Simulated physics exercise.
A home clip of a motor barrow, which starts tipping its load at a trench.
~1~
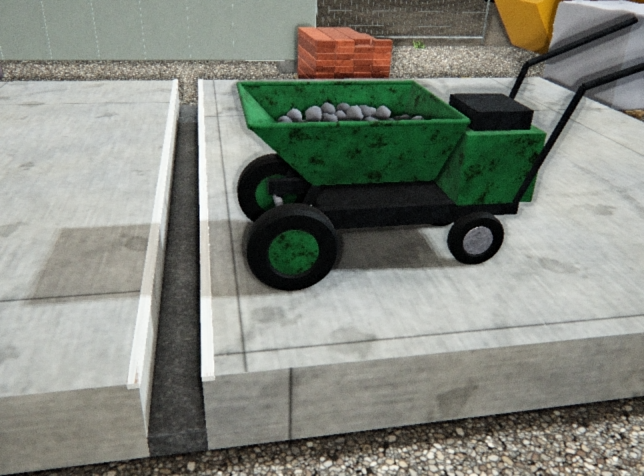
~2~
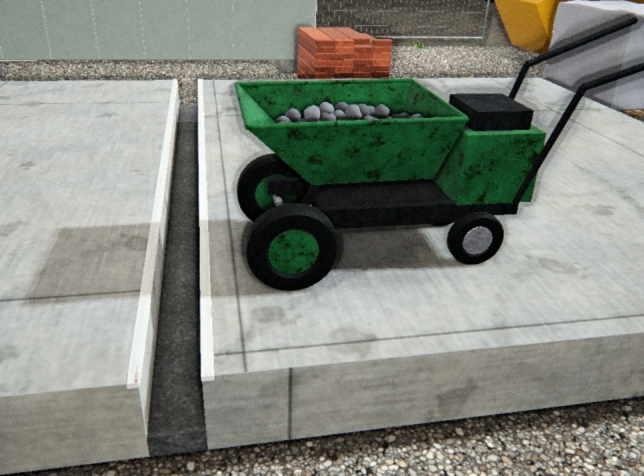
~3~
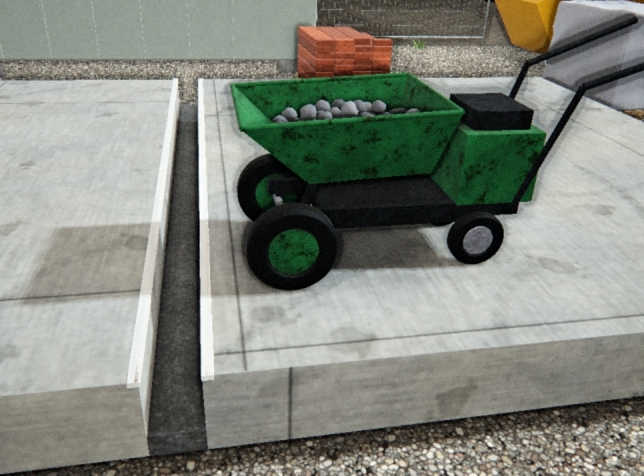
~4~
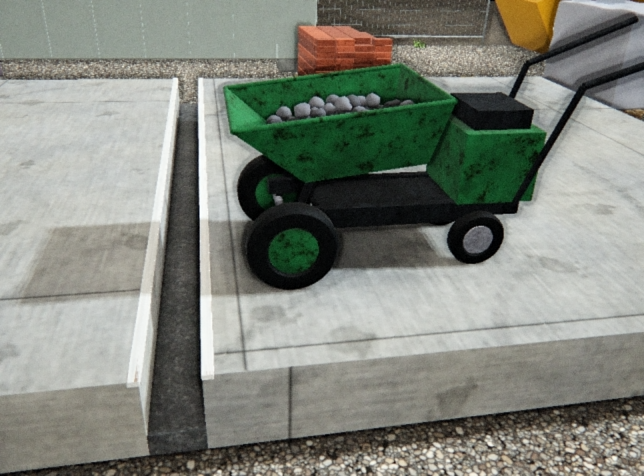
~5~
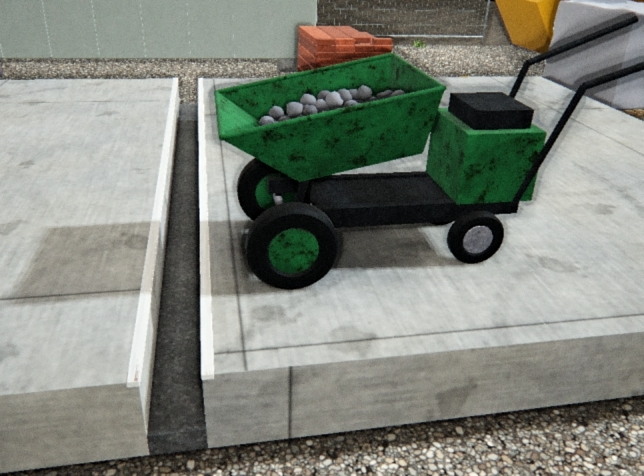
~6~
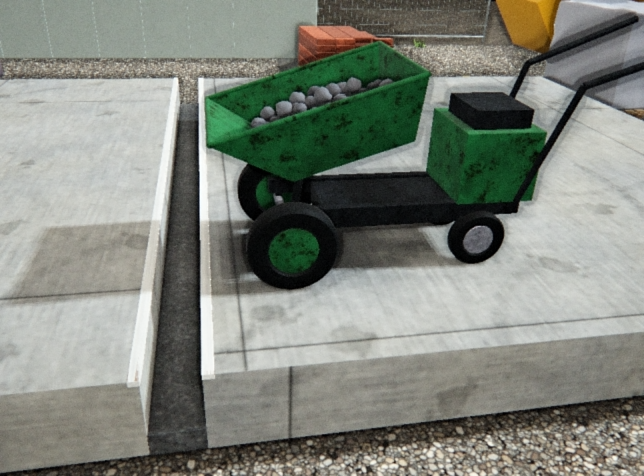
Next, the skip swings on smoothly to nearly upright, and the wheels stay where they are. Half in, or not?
Most stays out.
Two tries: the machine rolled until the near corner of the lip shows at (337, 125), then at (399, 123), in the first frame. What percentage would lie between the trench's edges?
60 % then 30 %.
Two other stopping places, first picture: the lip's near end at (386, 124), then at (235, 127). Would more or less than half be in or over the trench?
Place one, the lesser portion; place two, the lesser portion.
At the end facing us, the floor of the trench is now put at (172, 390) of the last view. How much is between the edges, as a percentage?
The share comes to around 0 percent.
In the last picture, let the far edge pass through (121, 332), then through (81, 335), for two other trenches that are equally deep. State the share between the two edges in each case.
The first try gives 50 percent, then the second gives 90 percent.
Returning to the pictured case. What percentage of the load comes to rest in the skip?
That comes to about 15 per cent or so.
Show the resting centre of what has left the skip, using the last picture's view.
The centre comes to rest near (101, 258).
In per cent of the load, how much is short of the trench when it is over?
About 0 %.
Soon after the last picture, skip tipped steeply; all in the skip.
A little later, skip tipped right over; about two thirds in the skip; about a third beyond it; a stray few falling.
Later still, skip tipped right over; about a quarter in the skip; a small part in or heaped over the trench; most beyond it.
At rest, skip tipped right over; about a quarter in the skip; a small part in or heaped over the trench; most beyond it.
